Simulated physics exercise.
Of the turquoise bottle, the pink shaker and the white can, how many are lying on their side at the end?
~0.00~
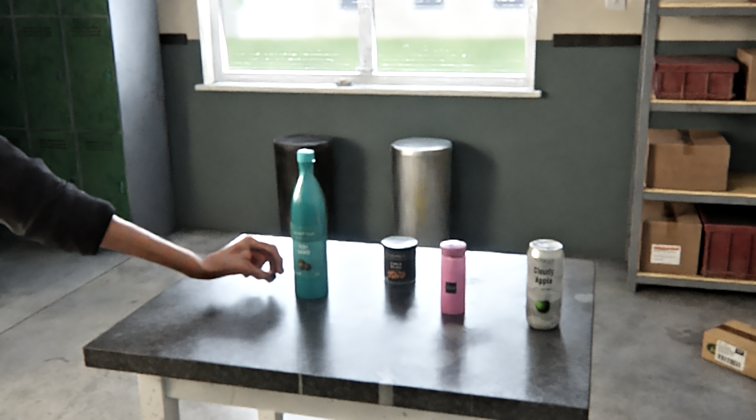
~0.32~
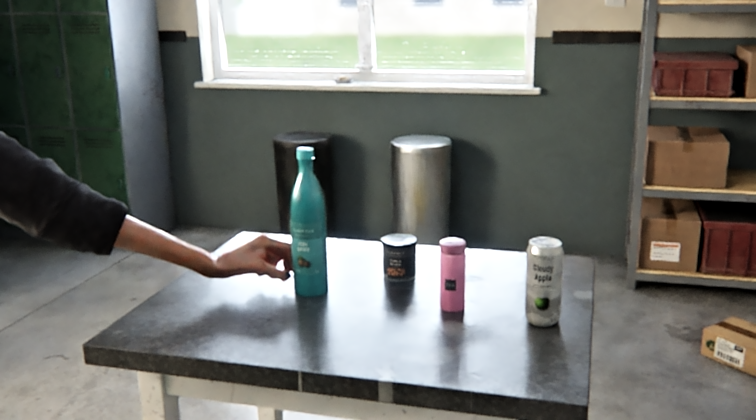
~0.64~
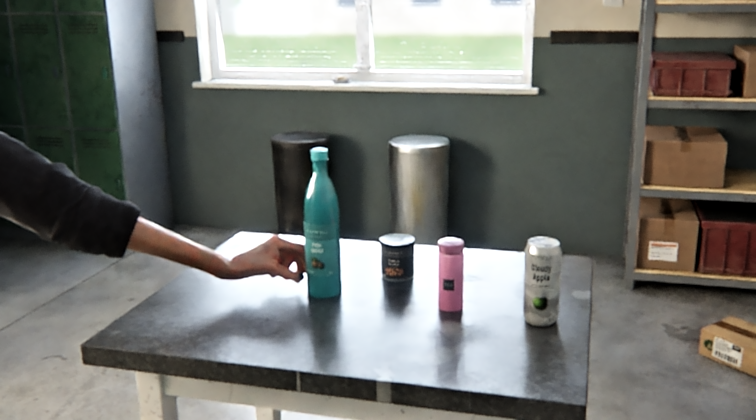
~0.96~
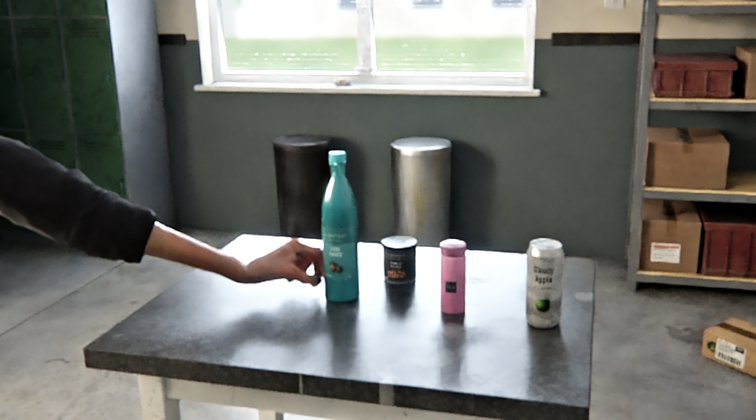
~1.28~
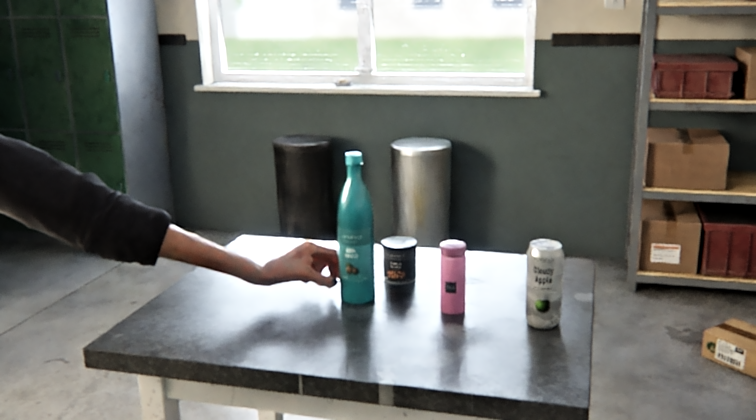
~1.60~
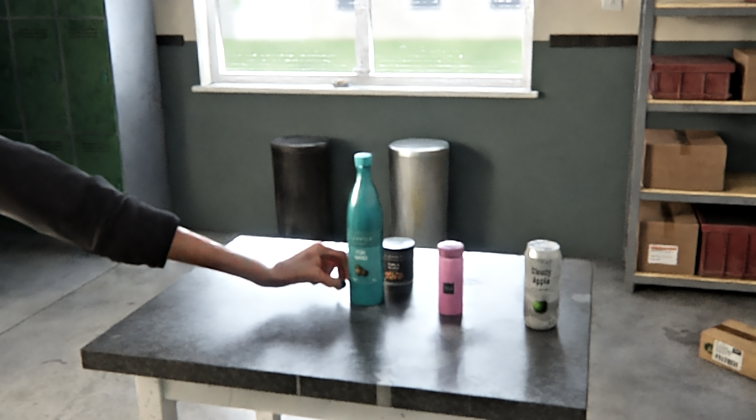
None of them are lying on their side. The turquoise bottle, the pink shaker and the white can all still stand upright.
A turquoise bottle slides right across the table, pushed by a hand, staying upright.
